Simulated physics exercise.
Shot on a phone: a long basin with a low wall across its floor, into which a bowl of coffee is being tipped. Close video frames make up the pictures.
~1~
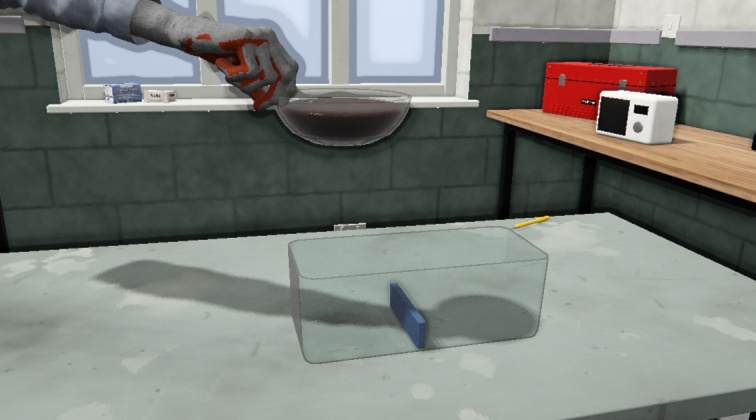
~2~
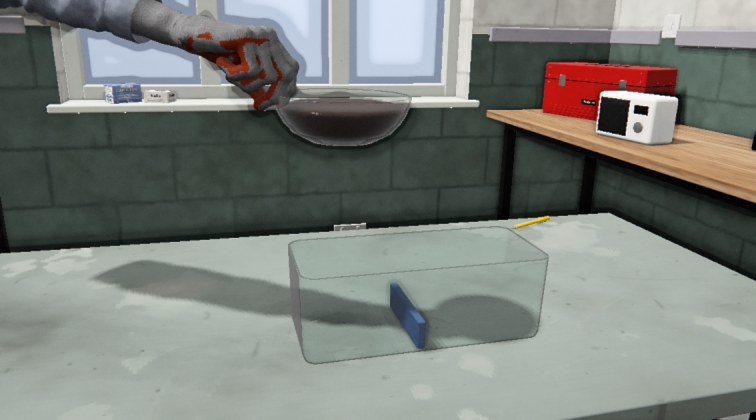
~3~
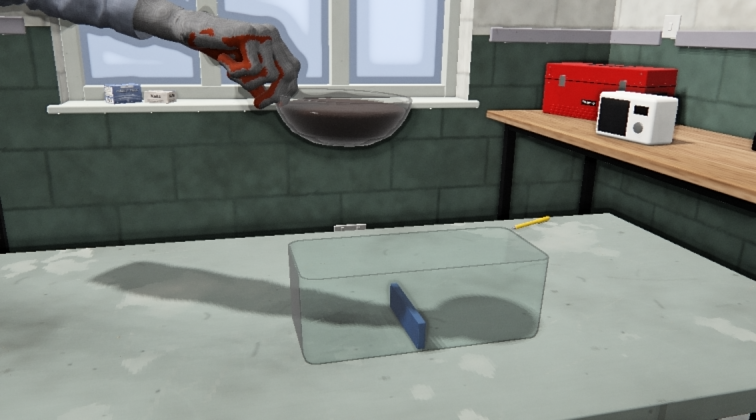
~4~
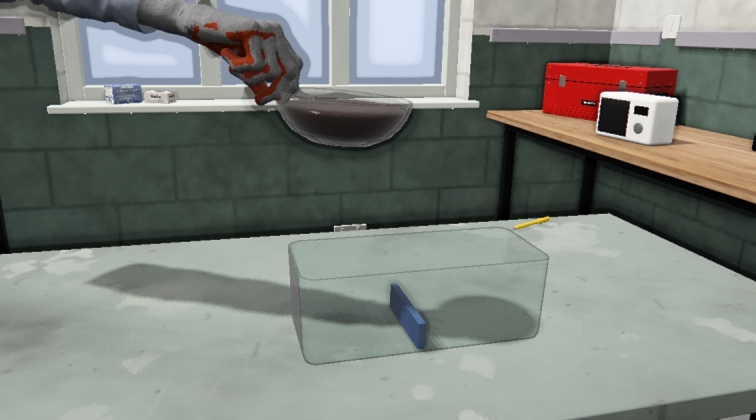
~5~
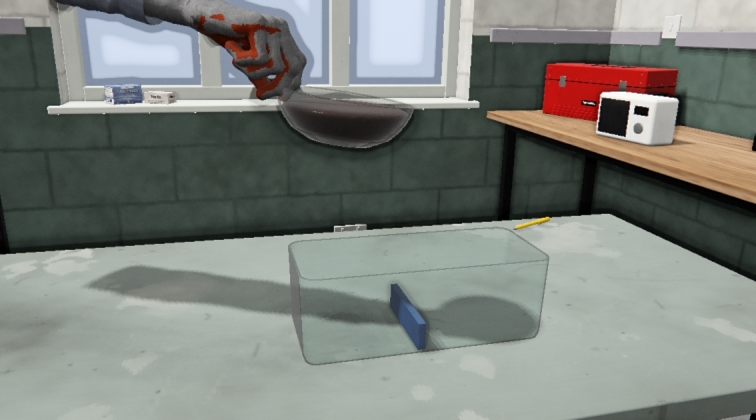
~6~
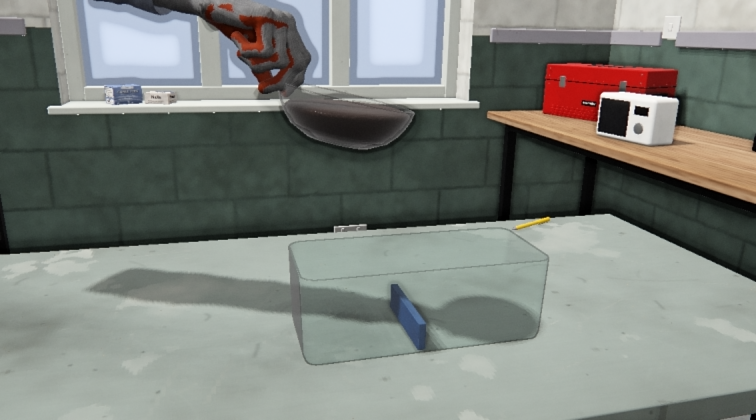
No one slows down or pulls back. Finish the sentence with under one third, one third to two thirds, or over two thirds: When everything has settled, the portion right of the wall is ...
When everything has settled, the portion right of the wall is over two thirds.
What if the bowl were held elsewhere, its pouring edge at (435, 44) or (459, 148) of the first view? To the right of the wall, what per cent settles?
It comes out at around 85 percent and then around 90 percent.
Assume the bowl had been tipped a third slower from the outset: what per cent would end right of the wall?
Roughly 85 in a hundred.
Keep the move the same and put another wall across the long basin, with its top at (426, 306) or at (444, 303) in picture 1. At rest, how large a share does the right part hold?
Around 65 per cent for the first, around 50 per cent for the second.
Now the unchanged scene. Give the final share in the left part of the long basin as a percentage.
Around 15 percent.
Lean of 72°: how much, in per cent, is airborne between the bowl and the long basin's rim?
About 60 per cent.
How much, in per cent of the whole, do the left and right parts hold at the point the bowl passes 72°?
Left part close to 0 in a hundred, right part close to 20.
A moment on, the bowl is tipped part way and 20 per cent is still to pour, 0 is left of the wall and 20 right of it.
Next, the bowl is tipped right over and 0 per cent is still to pour, 13 is left of the wall and 82 right of it.
Then the bowl is tipped right over and 0 per cent is still to pour, 16 is left of the wall and 83 right of it.
Later the bowl is tipped right over and 0 per cent is still to pour, 16 is left of the wall and 83 right of it.
Finally, 16 per cent lies left of the wall, 83 right of it and 2 outside.
